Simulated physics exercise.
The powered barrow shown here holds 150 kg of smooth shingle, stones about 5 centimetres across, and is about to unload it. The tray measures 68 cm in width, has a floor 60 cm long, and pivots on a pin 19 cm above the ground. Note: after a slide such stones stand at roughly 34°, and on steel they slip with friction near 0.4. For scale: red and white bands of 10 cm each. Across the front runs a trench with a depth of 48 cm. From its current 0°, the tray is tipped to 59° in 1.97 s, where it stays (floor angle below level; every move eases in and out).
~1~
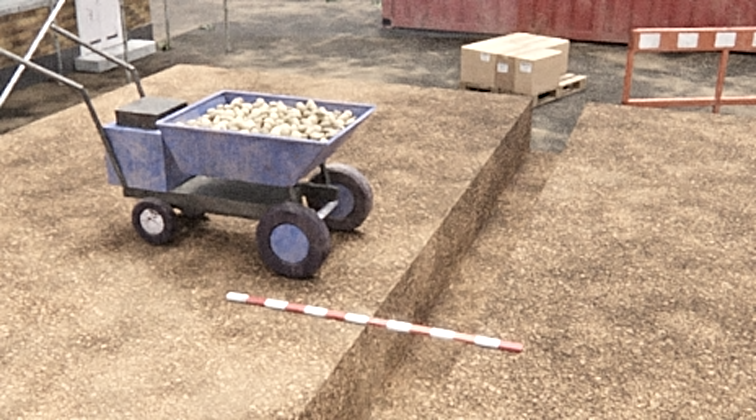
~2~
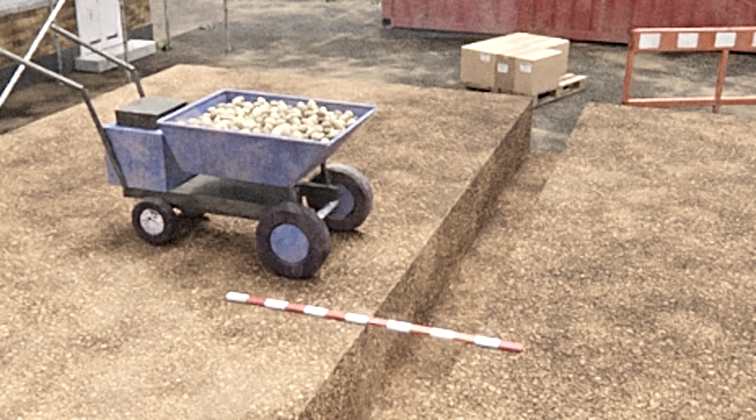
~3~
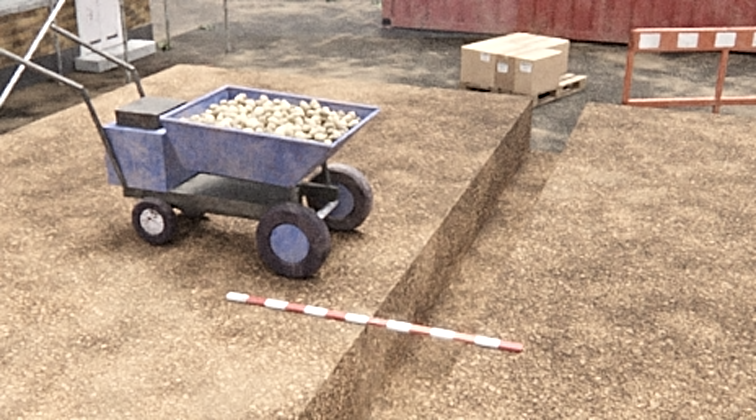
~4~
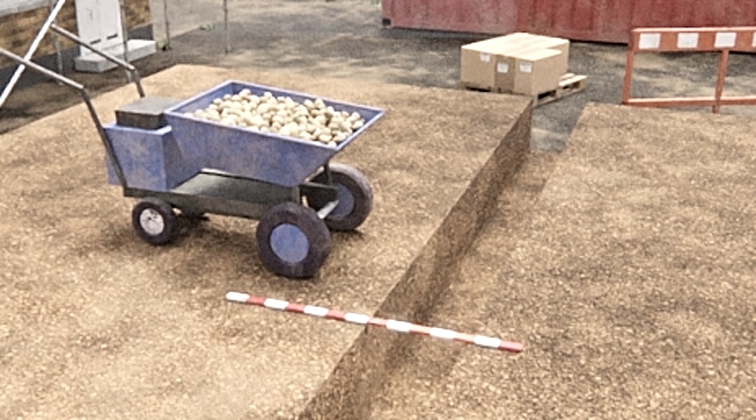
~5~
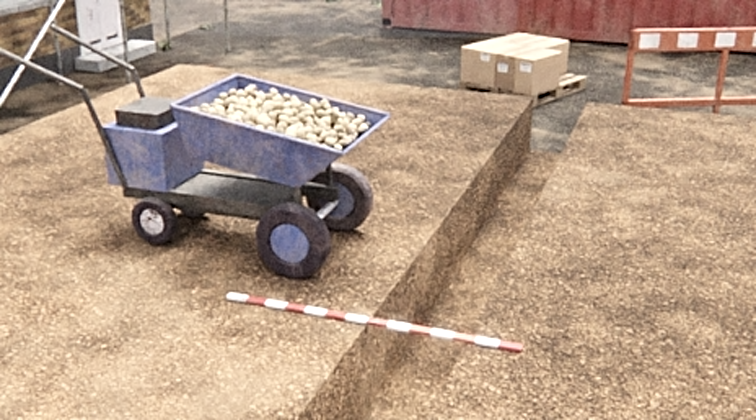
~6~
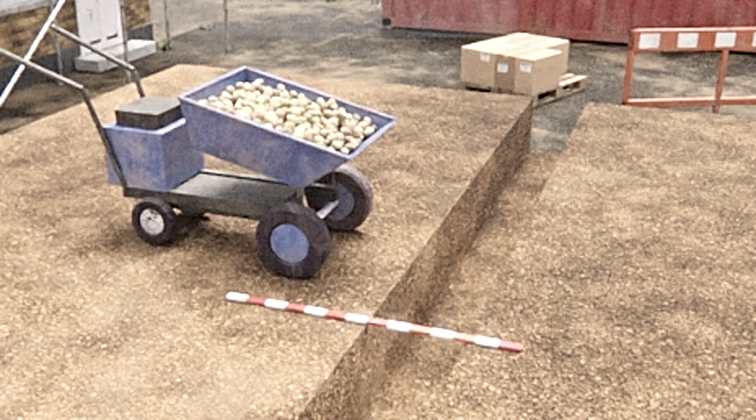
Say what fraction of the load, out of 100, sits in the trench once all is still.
About 99 out of 100.
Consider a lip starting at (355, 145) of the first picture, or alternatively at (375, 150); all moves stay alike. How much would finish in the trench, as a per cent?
Result: Close to 85 then close to 65 per cent.
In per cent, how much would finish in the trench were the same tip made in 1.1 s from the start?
With that timing, about 95 per cent.
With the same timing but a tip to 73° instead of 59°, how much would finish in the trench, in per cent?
Near 100 per cent then.
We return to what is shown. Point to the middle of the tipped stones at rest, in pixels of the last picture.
Around (454, 343).
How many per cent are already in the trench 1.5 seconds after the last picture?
Approx. 45 % of the load.
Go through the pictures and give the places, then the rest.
The tray is at 0°, its lip at (326, 144); the top of the load is at (279, 111), in the first frame.
Lip at (328, 145), floor tilted 1°, highest stones at (279, 110), in the second frame.
Lip at (331, 146), floor tilted 2°, highest stones at (258, 106), in the third frame.
Lip at (336, 149), floor tilted 5°, highest stones at (244, 102), in the fourth frame.
The tray is at 9°, its lip at (342, 154); the top of the load is at (240, 95), in the fifth frame.
Lip at (350, 159), floor tilted 13°, highest stones at (247, 90), in the sixth frame.
Then, 0.9 s after the last picture the floor is at 50°, 98 % in the tray, 2 % in the trench; the foremost stones are at (431, 202).
Then, 1.5 s after the last picture the floor is at 59°, 53 % in the tray, 47 % in the trench; the foremost stones are at (496, 312).
Then, 1.8 s after the last picture the floor is at 59°, 31 % in the tray, 69 % in the trench, 1 % past the trench; the foremost stones are at (508, 311).
Then, 3.8 s after the last picture the floor is at 59°, 0 % in the tray, 99 % in the trench, 1 % past the trench; the foremost stones are at (514, 301).
